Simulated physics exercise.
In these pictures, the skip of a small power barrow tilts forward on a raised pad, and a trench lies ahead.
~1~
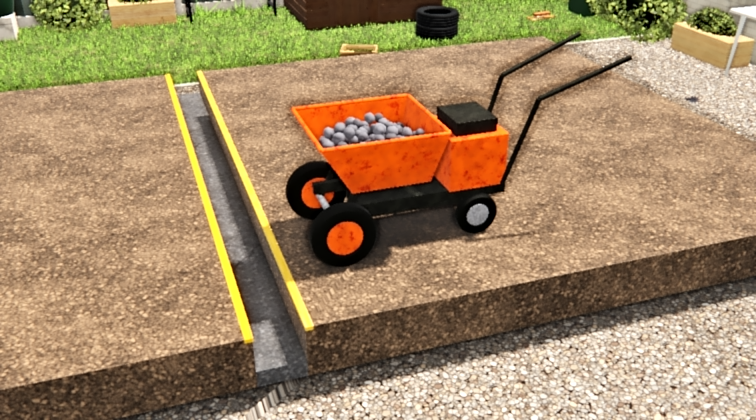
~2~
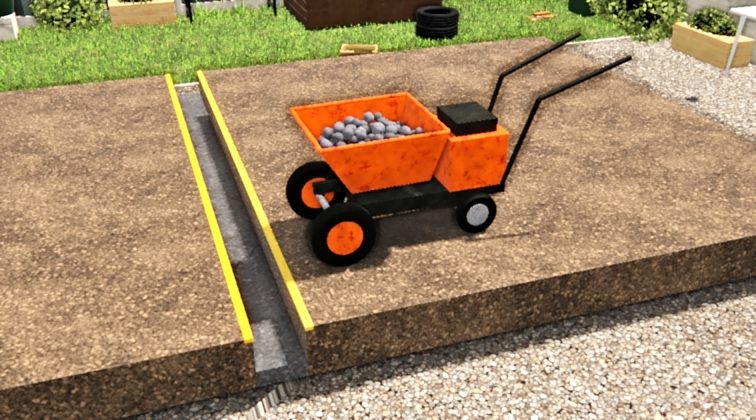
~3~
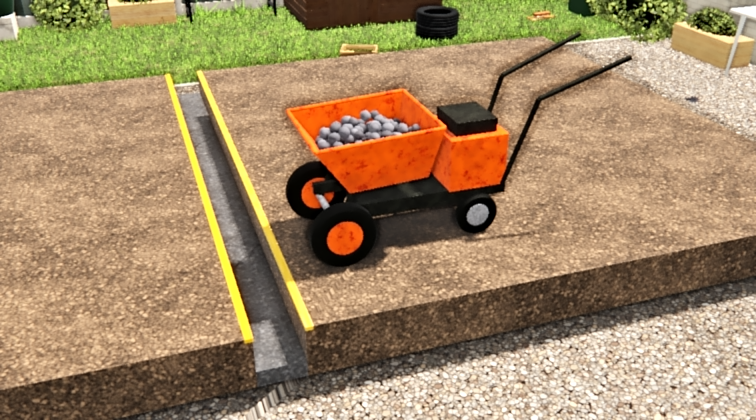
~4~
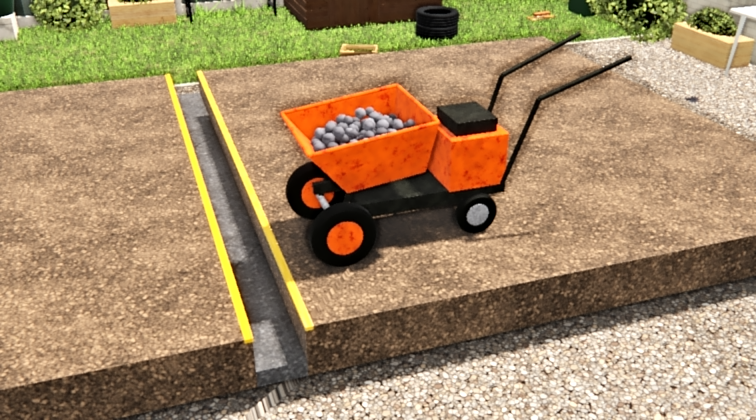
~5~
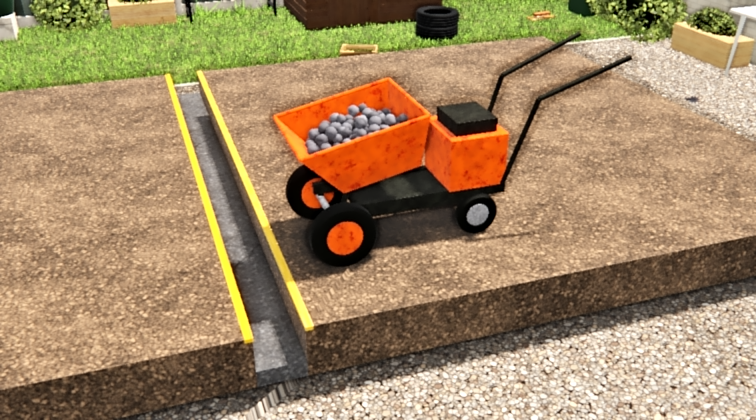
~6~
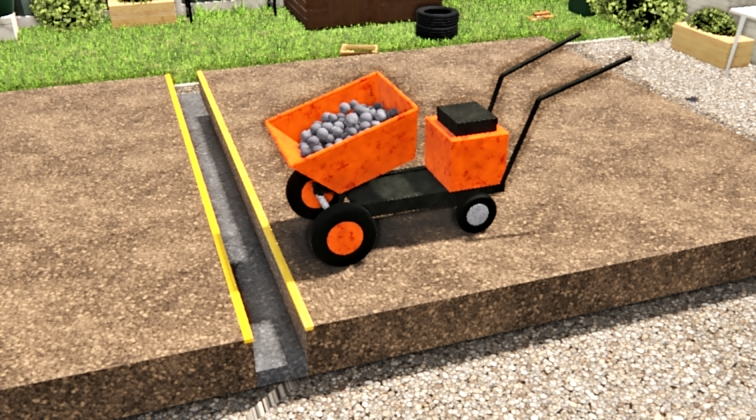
Orange skip of a small power barrow, loaded with round grey cobbles, tilting forward to the left beside a narrow yellow-edged trench.
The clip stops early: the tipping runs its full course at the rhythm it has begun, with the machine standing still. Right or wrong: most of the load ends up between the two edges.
Wrong.
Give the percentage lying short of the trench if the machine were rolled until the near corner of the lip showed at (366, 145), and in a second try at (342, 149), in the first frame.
I'd expect close to 0 per cent and then close to 0 per cent.
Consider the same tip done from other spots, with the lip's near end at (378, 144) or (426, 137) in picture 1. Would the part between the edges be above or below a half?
Lab note - position 1: A majority share; position 2: A minority share.
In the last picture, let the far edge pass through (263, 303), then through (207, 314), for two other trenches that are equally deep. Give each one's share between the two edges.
The share would be 0 % first and 80 % second.
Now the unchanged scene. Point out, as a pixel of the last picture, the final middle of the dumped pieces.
I'd place the middle at about (206, 256).
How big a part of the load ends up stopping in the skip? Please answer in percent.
I'd say close to 10 percent.
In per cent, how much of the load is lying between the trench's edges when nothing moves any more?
My estimate is about 25 in a hundred.
Soon, skip tipped steeply; all in the skip.
A while on, skip tipped right over; most in the skip; a stray few in or heaped over the trench; a small part beyond it; a stray few falling.
Towards the end, skip tipped right over; about a quarter in the skip; a small part in or heaped over the trench; about two thirds beyond it.
Finally, skip tipped right over; a small part in the skip; about a quarter in or heaped over the trench; about two thirds beyond it.
